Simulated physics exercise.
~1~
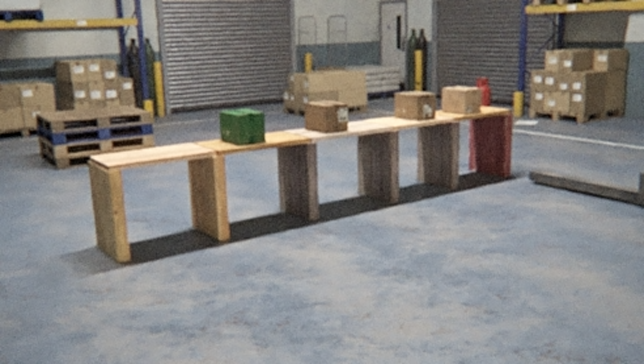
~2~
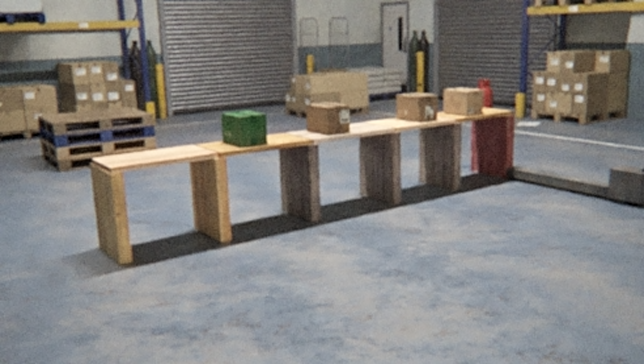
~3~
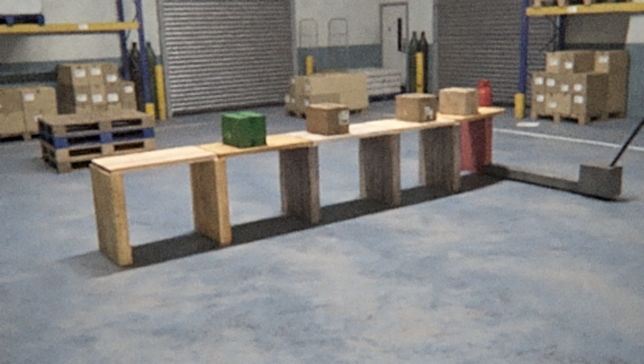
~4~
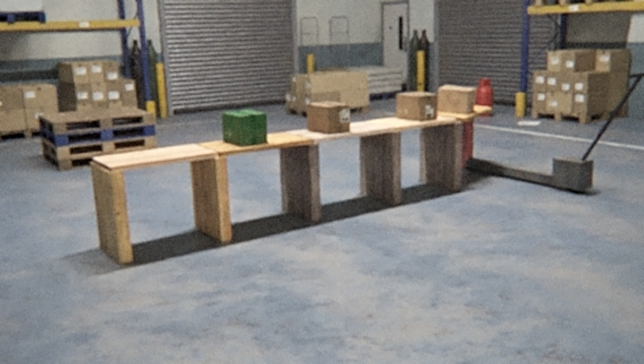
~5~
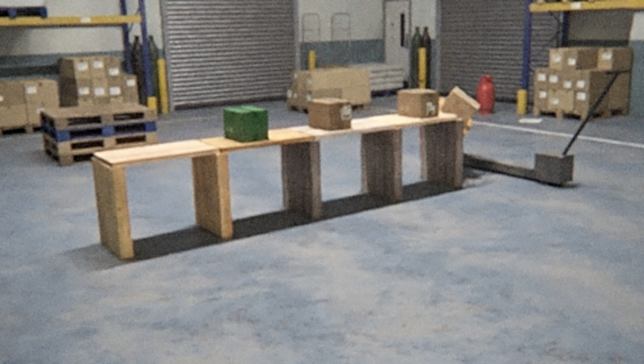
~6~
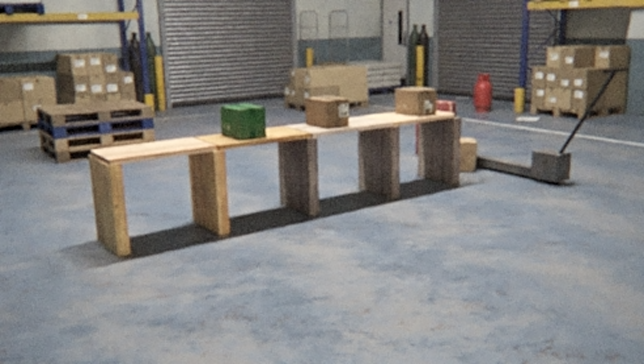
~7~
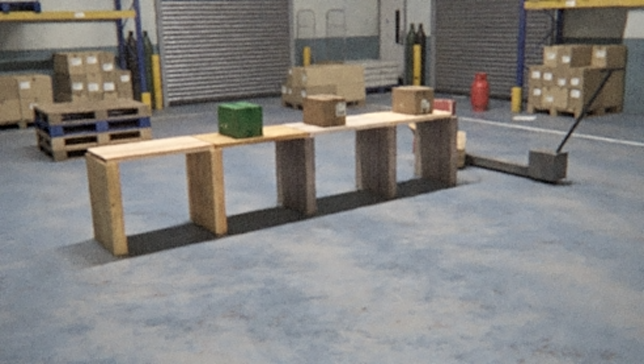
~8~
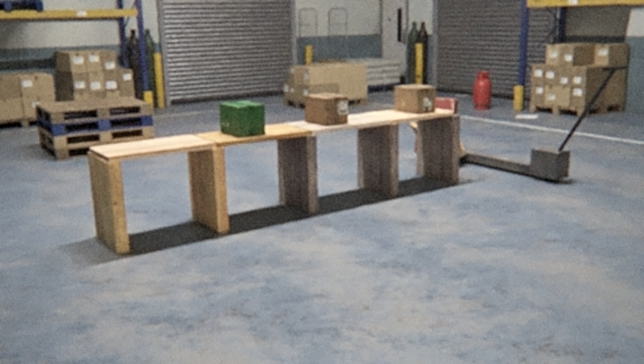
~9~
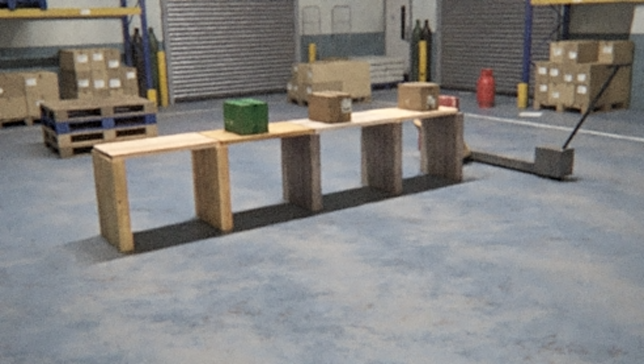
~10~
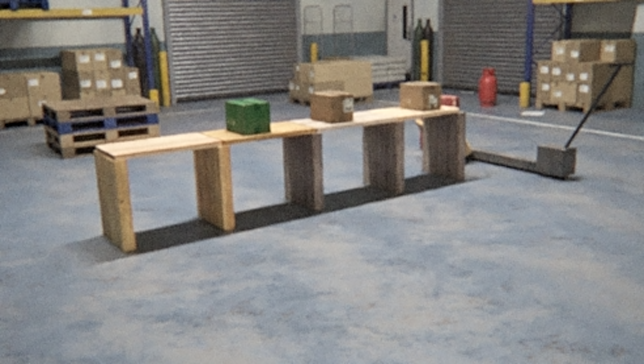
Warehouse floor with a low jack pushing out the red end upright, dropping the last board and carton, four spans left standing.
